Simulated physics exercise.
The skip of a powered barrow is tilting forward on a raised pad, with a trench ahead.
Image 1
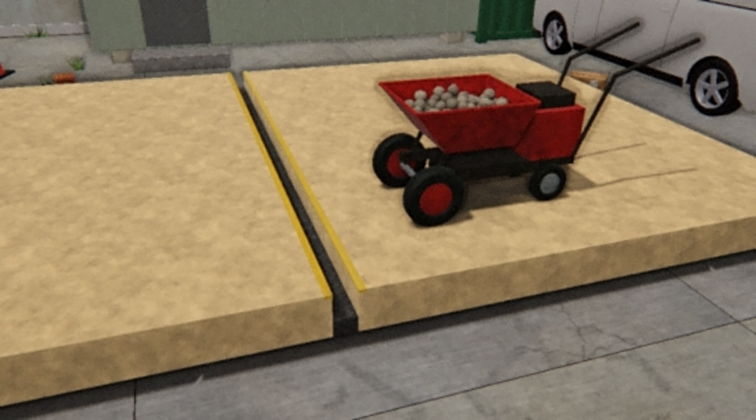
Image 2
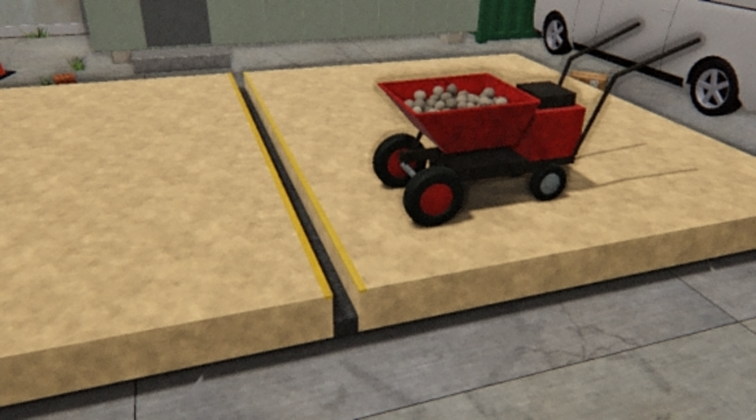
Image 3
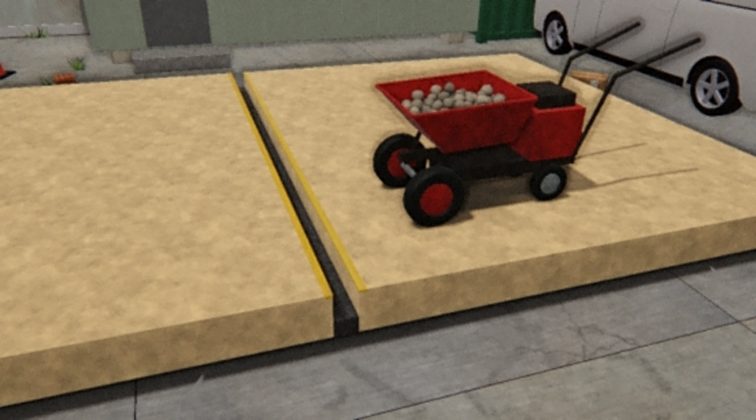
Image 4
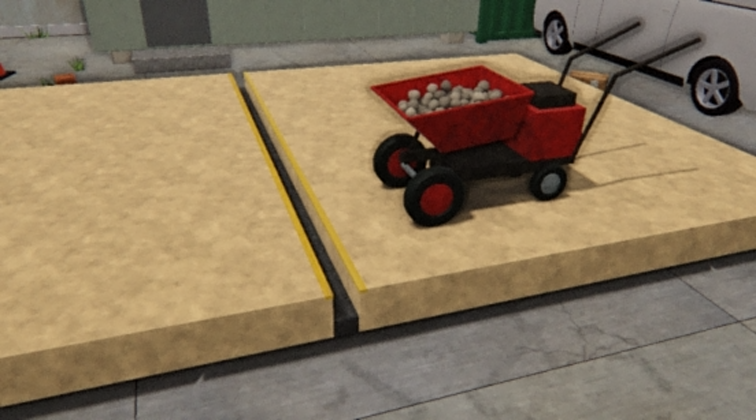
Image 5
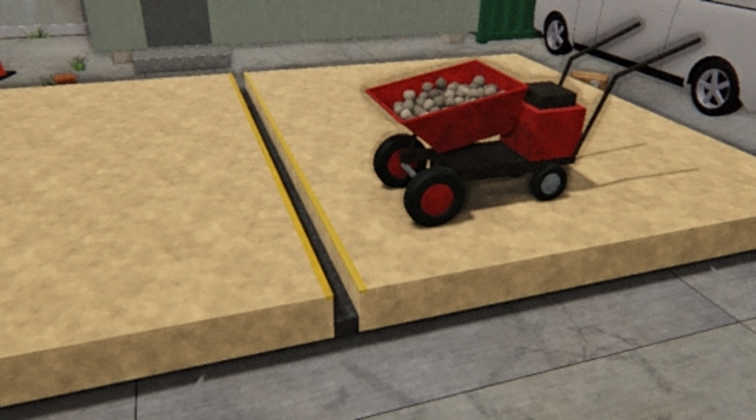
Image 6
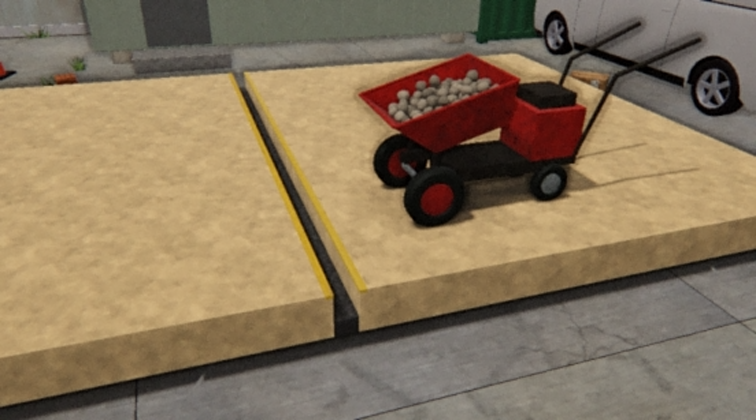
On a raised tan pad, a red barrow's skip of pebbles gradually tilts toward the left.
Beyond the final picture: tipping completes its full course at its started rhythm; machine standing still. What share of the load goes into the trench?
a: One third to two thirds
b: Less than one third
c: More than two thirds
One third to two thirds (a).
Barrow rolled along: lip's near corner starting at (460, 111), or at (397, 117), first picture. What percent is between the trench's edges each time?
The first stopping place yields 40 % and the other yields 30 %.
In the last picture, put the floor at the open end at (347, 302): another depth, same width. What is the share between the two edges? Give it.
Estimate: Approx. 40 %.
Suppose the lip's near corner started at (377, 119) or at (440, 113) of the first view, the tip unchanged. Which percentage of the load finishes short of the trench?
The first gives close to 0 per cent and the second 30 per cent.
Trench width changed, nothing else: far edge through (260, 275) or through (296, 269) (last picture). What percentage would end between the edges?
I'd put it near 100 in a hundred, then near 80 in a hundred.
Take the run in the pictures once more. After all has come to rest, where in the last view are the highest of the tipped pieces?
The topmost point rests at roughly pixel (292, 208) in the last view.
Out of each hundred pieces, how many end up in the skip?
I'd say around 0 per cent.
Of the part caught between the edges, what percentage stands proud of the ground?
About 25 in a hundred.
Soon after the last picture, skip tipped steeply; all in the skip.
A little later, skip tipped steeply; most in the skip; a stray few short of the trench; a small part in or heaped over the trench; a small part falling.
Later still, skip tipped right over; a small part in the skip; a small part short of the trench; about half in or heaped over the trench; about a third beyond it.
By the end, skip tipped right over; a small part short of the trench; about half in or heaped over the trench; about half beyond it.
